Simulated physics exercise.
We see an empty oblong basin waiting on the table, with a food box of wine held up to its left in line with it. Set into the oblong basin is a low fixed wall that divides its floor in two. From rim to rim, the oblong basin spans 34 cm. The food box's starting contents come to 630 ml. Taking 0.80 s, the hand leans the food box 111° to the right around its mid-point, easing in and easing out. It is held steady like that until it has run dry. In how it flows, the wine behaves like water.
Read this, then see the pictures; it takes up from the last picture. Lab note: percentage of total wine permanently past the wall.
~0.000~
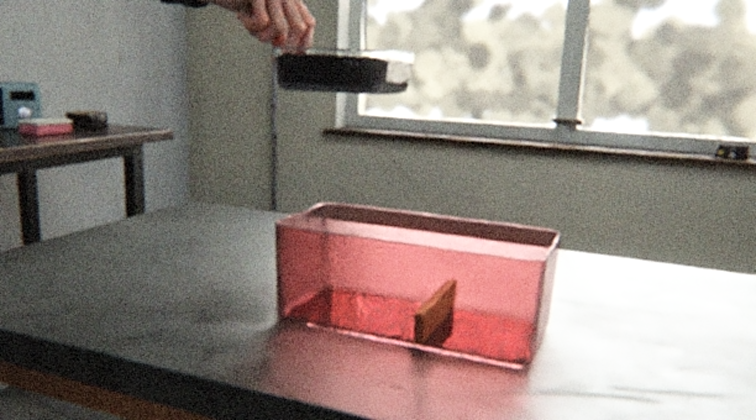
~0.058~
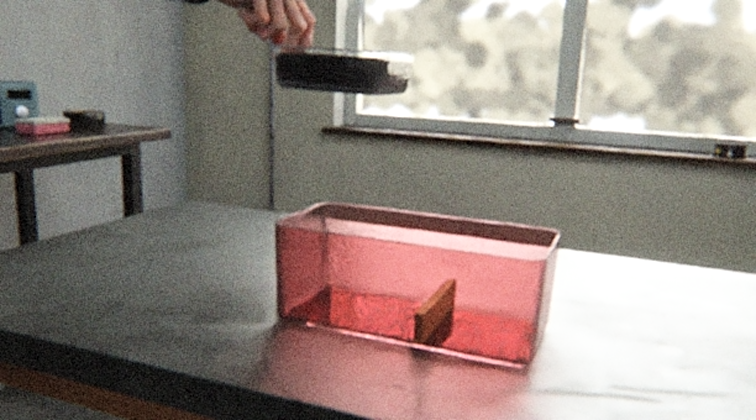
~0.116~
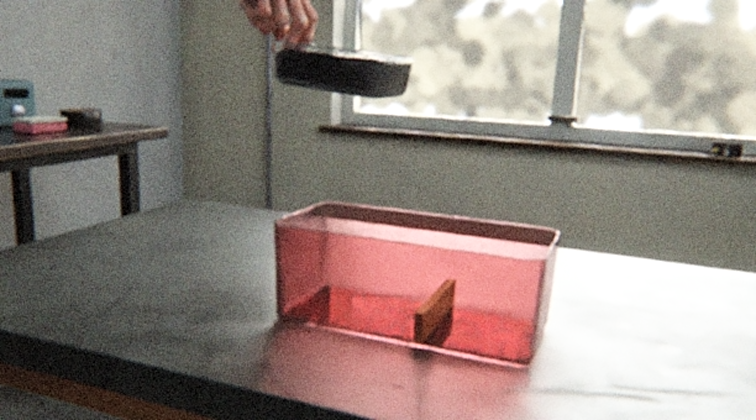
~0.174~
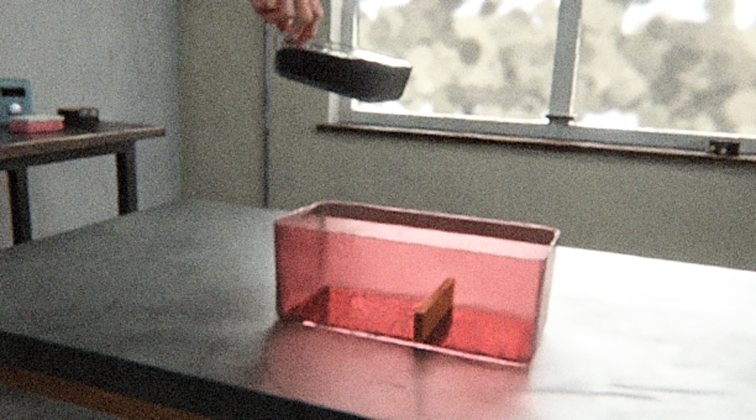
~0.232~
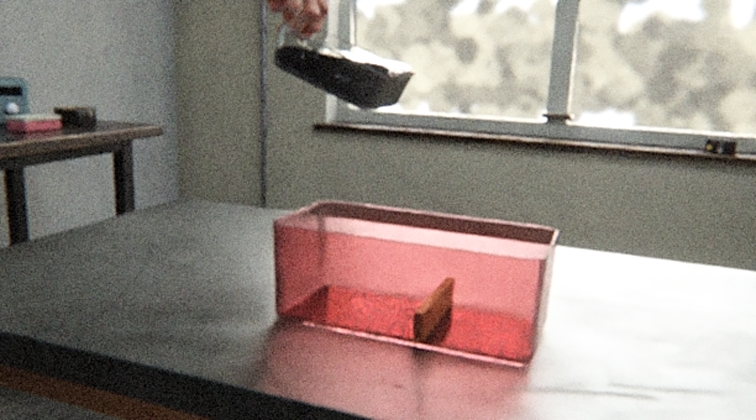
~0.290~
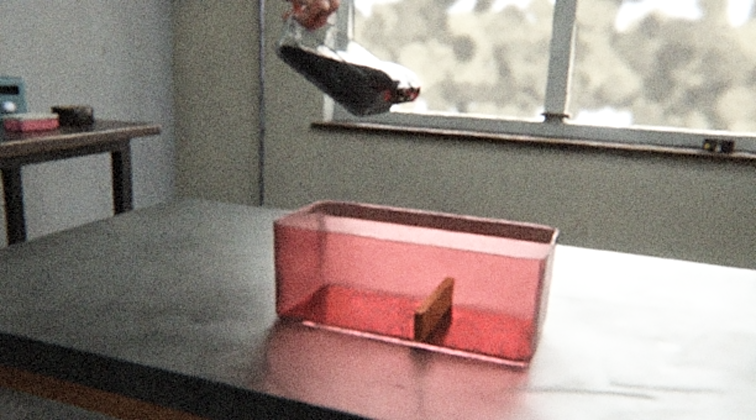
Approx. 58 %.
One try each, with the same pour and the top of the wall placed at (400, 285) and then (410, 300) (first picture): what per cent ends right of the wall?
One try each: Around 75 percent and then around 70 percent.
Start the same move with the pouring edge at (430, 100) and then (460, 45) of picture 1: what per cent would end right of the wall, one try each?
I'd expect close to 70 per cent and then close to 75 per cent.
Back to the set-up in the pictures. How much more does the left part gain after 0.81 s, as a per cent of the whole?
I'd say near 7 percent.
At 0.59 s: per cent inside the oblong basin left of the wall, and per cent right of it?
6 per cent left and 44 right, roughly.
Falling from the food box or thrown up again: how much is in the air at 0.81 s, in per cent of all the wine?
Something like 5 per cent of the total.
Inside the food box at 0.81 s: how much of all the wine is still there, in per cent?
Close to 0 percent of the whole amount.
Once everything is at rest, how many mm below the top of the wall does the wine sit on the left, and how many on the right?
Roughly 32 mm on the left side and roughly 20 mm on the right.
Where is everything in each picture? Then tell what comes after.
In the first picture, it leans 0°; its right rim is at (401, 54); the wine meets the walls at (297, 56) and (400, 60); the oblong basin's rim runs from (301, 214) to (553, 247); the wall's top is at (438, 296).
In the second picture, it leans 1°; its right rim is at (401, 56); the wine meets the walls at (297, 55) and (401, 60).
In the third picture, it leans 6°; its right rim is at (401, 60); the wine meets the walls at (297, 53) and (401, 62).
In the fourth picture, it leans 12°; its right rim is at (401, 67); the wine meets the walls at (297, 50) and (402, 64).
In the fifth picture, it leans 21°; its right rim is at (400, 77); the wine meets the walls at (298, 49) and (395, 69); 5 per cent is over the edge.
In the sixth picture, it leans 32°; its right rim is at (397, 88); the wine meets the walls at (298, 47) and (384, 70); 14 per cent is over the edge.
After 0.59 s the tilt is 94° and 4 per cent is still to pour, 6 is left of the wall and 44 right of it.
After 0.81 s the tilt is 111° and 0 per cent is still to pour, 29 is left of the wall and 60 right of it.
After 1.05 s the tilt is 111° and 0 per cent is still to pour, 34 is left of the wall and 58 right of it.
After 1.30 s the tilt is 111° and 0 per cent is still to pour, 35 is left of the wall and 57 right of it.
In the end 35 per cent lies left of the wall, 58 right of it and 7 outside.
